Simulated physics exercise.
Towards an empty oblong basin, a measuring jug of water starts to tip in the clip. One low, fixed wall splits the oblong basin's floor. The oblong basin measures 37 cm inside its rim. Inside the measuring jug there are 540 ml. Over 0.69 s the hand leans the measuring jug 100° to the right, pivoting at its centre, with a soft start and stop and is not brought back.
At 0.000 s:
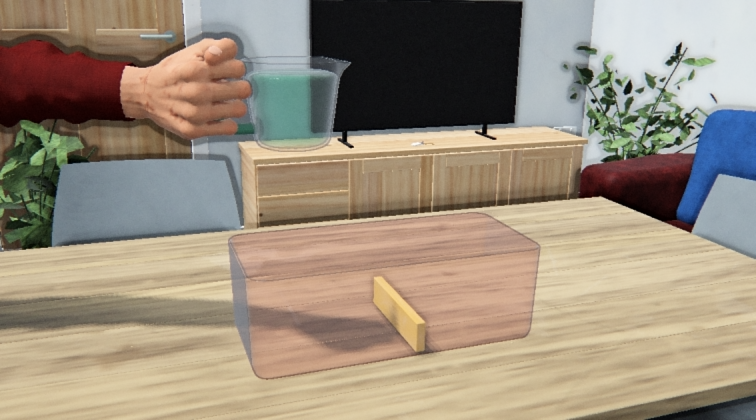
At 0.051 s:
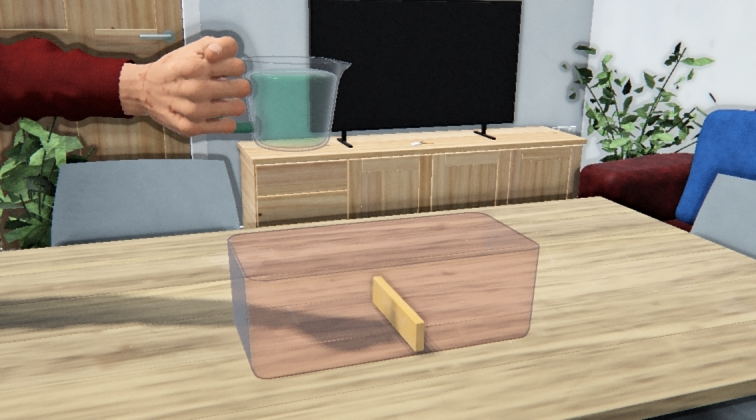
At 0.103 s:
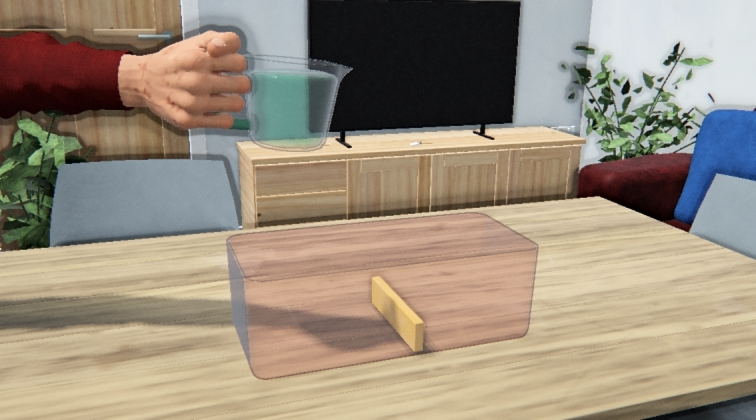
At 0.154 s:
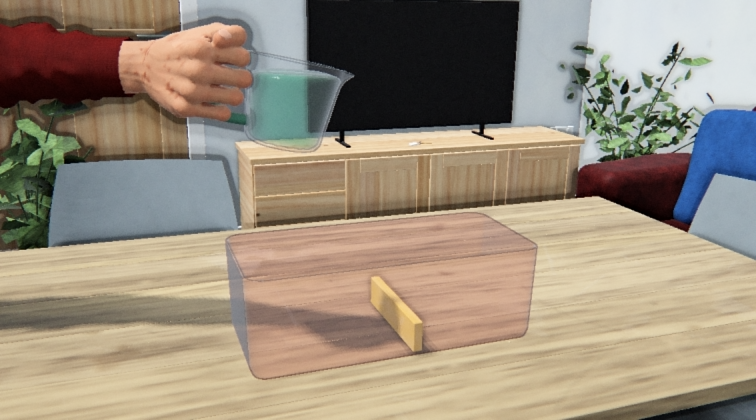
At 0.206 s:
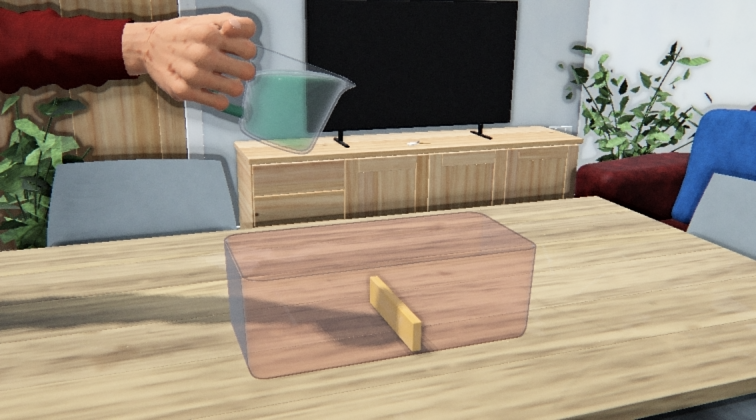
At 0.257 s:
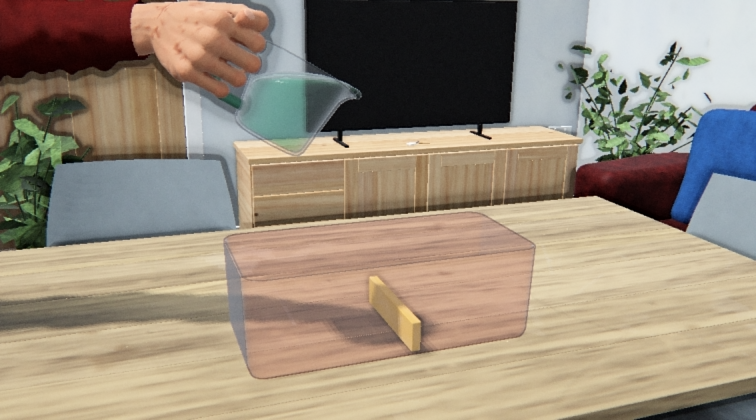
To begin with, a hand holds a clear measuring jug of green liquid upright above a wooden table, where an empty see-through oblong basin has one low yellow wall inside. The hand then leans the jug to the right, slowly at first and then further, until it is clearly slanted.
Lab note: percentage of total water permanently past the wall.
Approx. 56 %.
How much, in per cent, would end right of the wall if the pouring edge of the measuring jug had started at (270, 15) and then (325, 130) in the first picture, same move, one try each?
Respectively 10 and 5 %.
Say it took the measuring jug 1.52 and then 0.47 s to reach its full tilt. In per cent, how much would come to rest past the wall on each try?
In order, 70 and 45 per cent.
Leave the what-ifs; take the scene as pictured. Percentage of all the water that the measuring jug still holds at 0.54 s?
Fraction remaining: Approx. 46 per cent.
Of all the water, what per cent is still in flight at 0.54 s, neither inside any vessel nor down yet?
Near 36 per cent of it all.
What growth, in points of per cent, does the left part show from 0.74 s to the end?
About 18 percent.
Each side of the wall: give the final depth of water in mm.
I'd expect close to 8 mm on the left and close to 12 mm on the right.
Then, 0.54 s in, the tilt is 88° and 46 per cent is still to pour, 1 is left of the wall and 16 right of it.
Then, 0.74 s in, the tilt is 100° and 9 per cent is still to pour, 25 is left of the wall and 50 right of it.
Then, 0.96 s in, the tilt is 100° and 1 per cent is still to pour, 41 is left of the wall and 55 right of it.
Then, 1.19 s in, the tilt is 100° and 0 per cent is still to pour, 43 is left of the wall and 55 right of it.
Finally, 43 per cent lies left of the wall, 56 right of it and 2 outside.
